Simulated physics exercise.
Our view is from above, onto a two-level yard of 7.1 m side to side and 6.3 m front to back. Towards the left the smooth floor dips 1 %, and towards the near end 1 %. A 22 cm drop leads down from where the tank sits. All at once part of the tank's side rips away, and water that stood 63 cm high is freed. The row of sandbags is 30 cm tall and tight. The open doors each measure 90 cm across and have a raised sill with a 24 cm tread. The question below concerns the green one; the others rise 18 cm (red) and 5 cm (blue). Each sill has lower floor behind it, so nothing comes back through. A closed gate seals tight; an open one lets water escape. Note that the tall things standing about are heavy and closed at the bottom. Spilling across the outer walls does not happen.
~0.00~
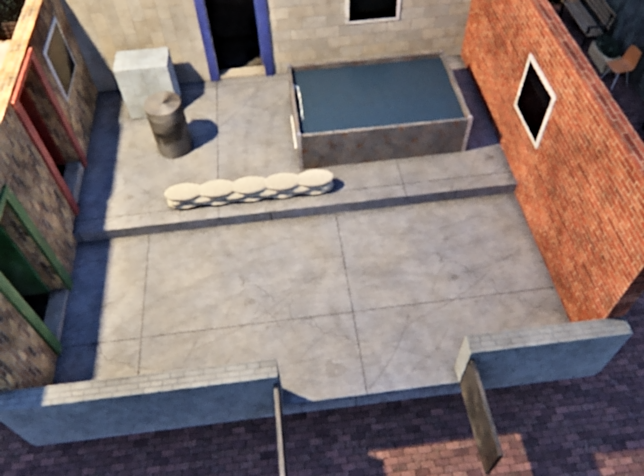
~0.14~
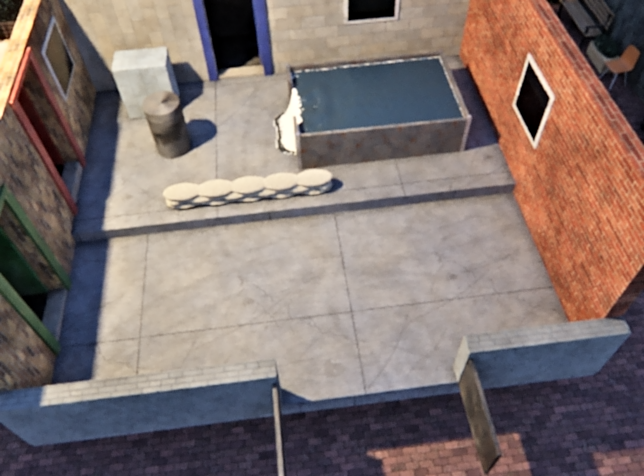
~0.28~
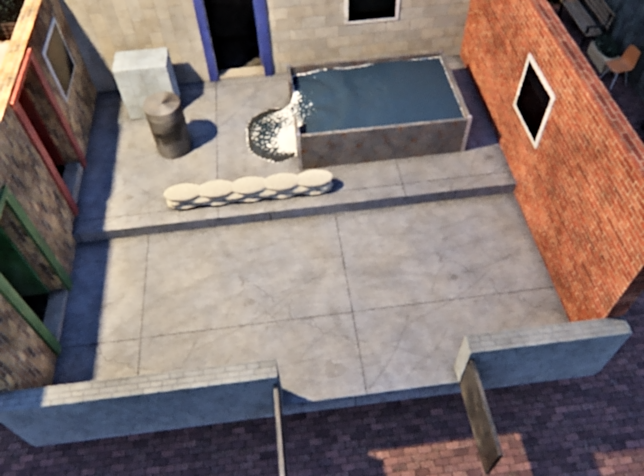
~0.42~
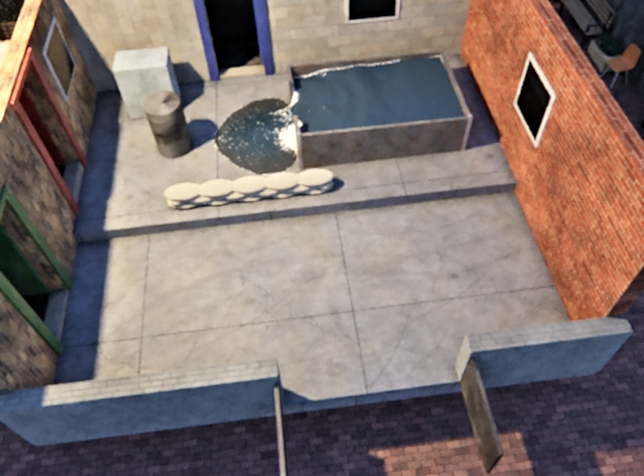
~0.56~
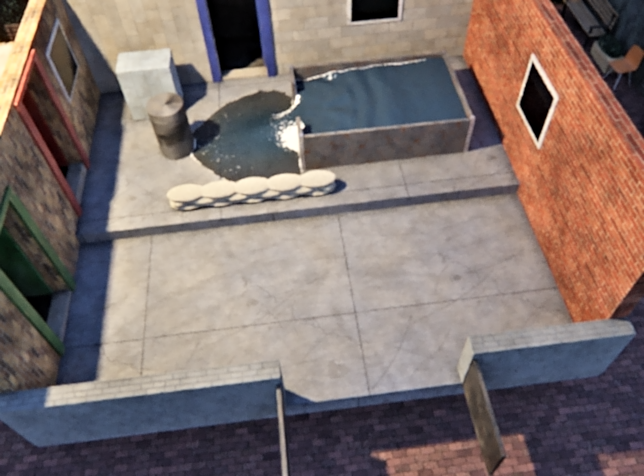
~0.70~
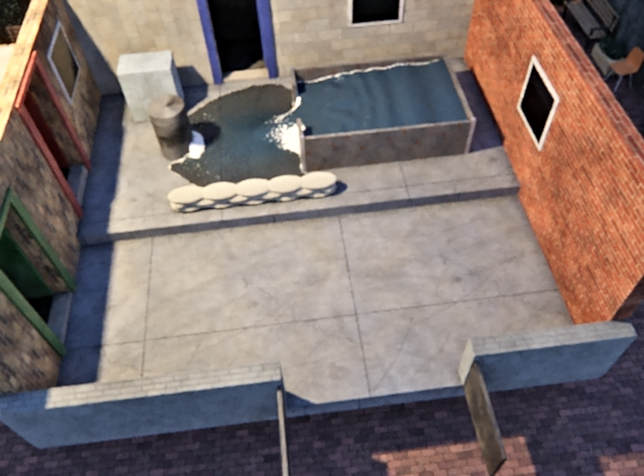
Water bursts from the tank's left side and spreads left across the upper level around a barrel.
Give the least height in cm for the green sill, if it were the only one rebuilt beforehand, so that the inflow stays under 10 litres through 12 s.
It needs to be at least 9.5 cm or so.
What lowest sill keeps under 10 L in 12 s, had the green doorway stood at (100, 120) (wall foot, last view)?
Around 20 cm would do it.
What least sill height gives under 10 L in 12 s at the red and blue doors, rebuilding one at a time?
About 22 cm at red and about 7.5 cm at blue.
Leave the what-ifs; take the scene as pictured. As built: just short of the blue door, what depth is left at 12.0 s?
Lab note: Depth approx. 3.5 cm.
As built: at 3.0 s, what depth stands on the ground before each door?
Lab note, cm: Red 24; green 9; blue 9.
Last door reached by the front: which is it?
It would be the green one.
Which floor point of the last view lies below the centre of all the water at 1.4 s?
(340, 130).
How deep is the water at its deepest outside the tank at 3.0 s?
I'd put it near 28 cm.
After 1.4 s water covers 20 % of the floor, deepest (40 cm) near (297, 138); it has not reached the green door.
After 3.0 s water covers 35 % of the floor, deepest (28 cm) near (81, 216); 9 cm at the green door, 0 litres in over its 9 cm sill.
After 12.0 s water covers 90 % of the floor, deepest (16 cm) near (52, 419); 9 cm at the green door, 10 litres in over its 9 cm sill.
At the green door as built, the water arrived by 2.0 s and peaked near 10 cm at 6.2 s.
With a sill of 8 cm, 17 litres would have come in within the 12 s; with 10.5 cm, 5 litres. So under 10 litres takes about 9.5 cm.
